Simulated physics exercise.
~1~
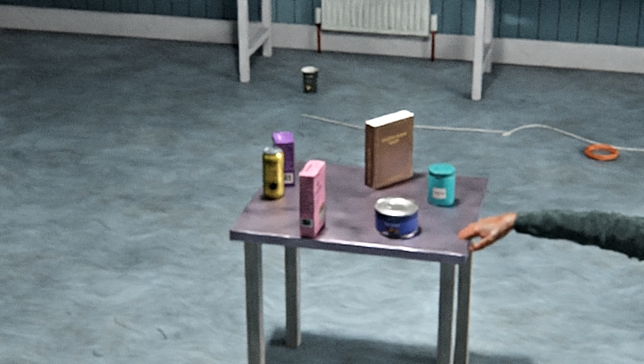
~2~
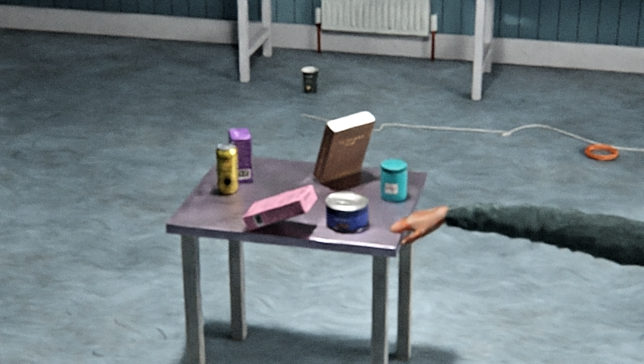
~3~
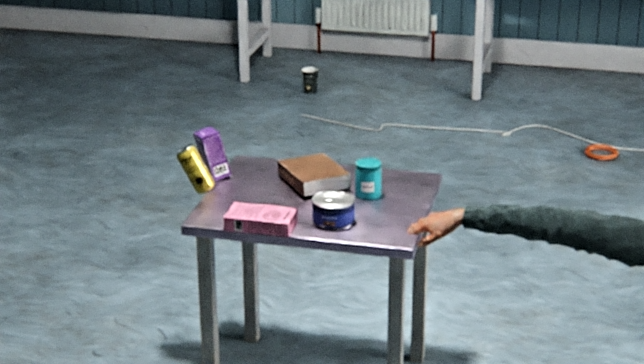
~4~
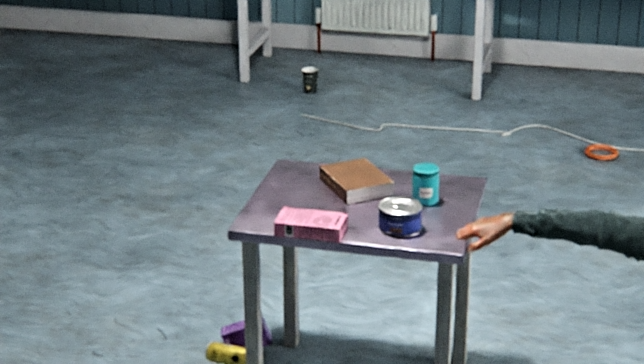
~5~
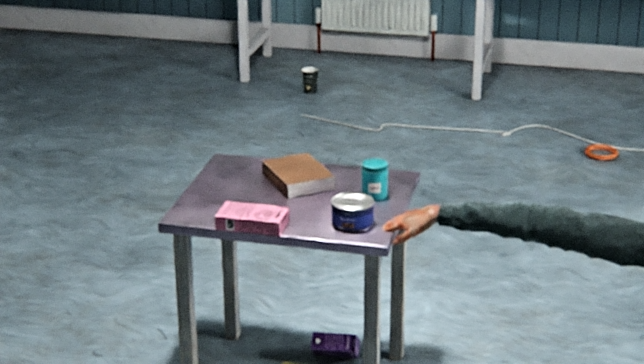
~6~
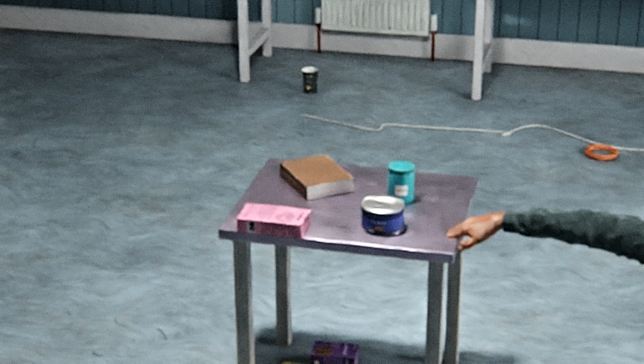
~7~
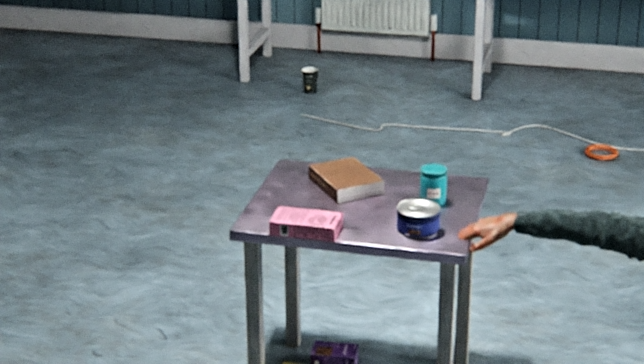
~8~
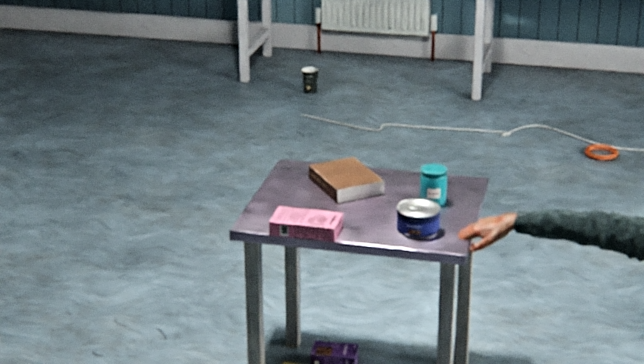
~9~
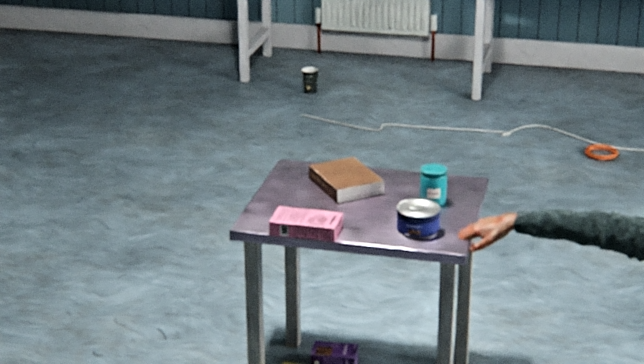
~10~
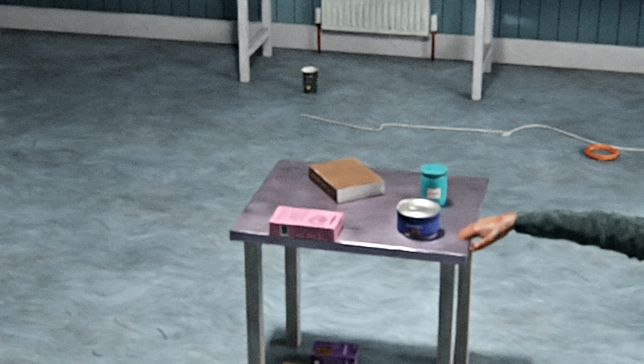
A hand in a dark green sleeve grips the right edge of a small grey side table in a blue-floored room, seen from slightly above. On it stand a yellow can and purple carton at left, a pink packet in front, a brown book behind, and a turquoise jar and blue tub at right. The hand shoves the table left, and the packet and book topple. As it moves back, the can and carton tip off the left side onto the floor. After another shove left and back, the table rests, packet and book lying flat, jar and tub upright.
